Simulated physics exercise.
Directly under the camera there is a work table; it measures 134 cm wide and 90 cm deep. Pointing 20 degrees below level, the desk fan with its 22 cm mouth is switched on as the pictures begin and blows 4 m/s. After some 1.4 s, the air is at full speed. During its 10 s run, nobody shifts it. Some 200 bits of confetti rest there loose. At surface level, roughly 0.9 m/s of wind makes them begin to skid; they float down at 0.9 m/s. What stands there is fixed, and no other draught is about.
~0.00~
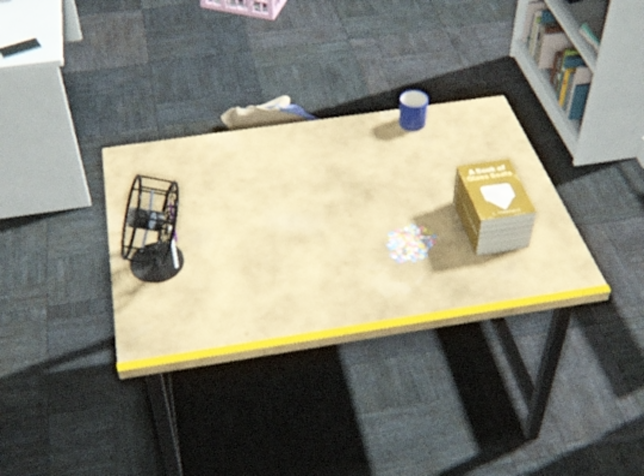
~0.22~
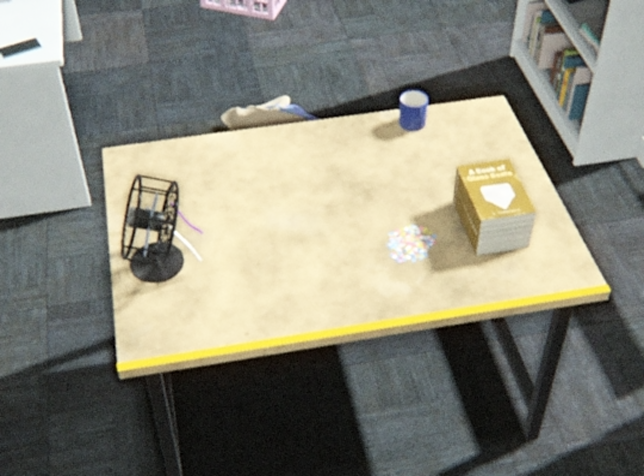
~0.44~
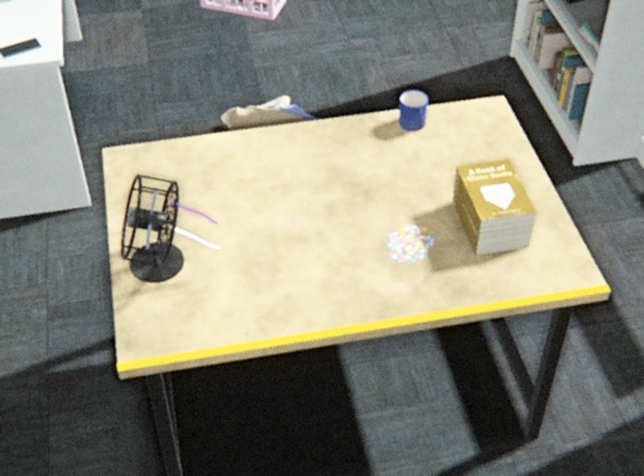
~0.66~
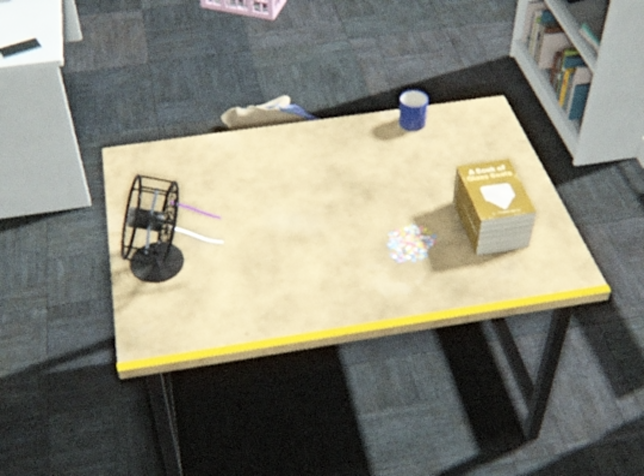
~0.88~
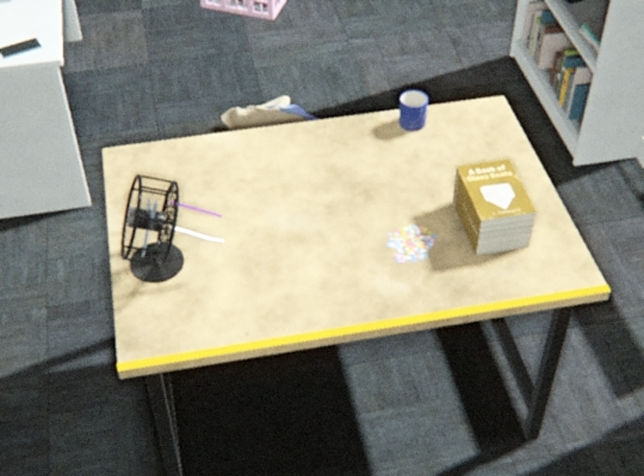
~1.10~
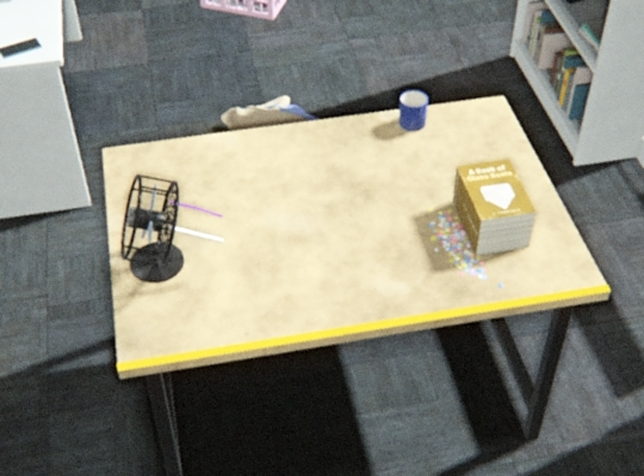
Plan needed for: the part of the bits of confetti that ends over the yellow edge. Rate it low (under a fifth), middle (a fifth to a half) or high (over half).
I rate it high.
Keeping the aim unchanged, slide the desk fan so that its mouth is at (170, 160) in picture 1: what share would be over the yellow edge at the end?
100 %.
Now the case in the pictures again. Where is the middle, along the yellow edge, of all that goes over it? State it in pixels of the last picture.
Somewhere about (590, 295).
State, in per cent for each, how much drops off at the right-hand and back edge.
Roughly 60 % right-hand, 0 % back.
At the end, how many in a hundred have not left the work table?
About 0 percent of them remain.
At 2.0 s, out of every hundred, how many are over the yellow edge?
About 70 per cent.
After 2.0 s, 22 % are on the move or not yet settled, 67 % are over the yellow edge.
After 3.2 s, 2 % are on the move or not yet settled, 72 % are over the yellow edge.
After 5.5 s, 0 % are on the move or not yet settled, 73 % are over the yellow edge.
After 10.0 s, at the end, 73 % are over the yellow edge.
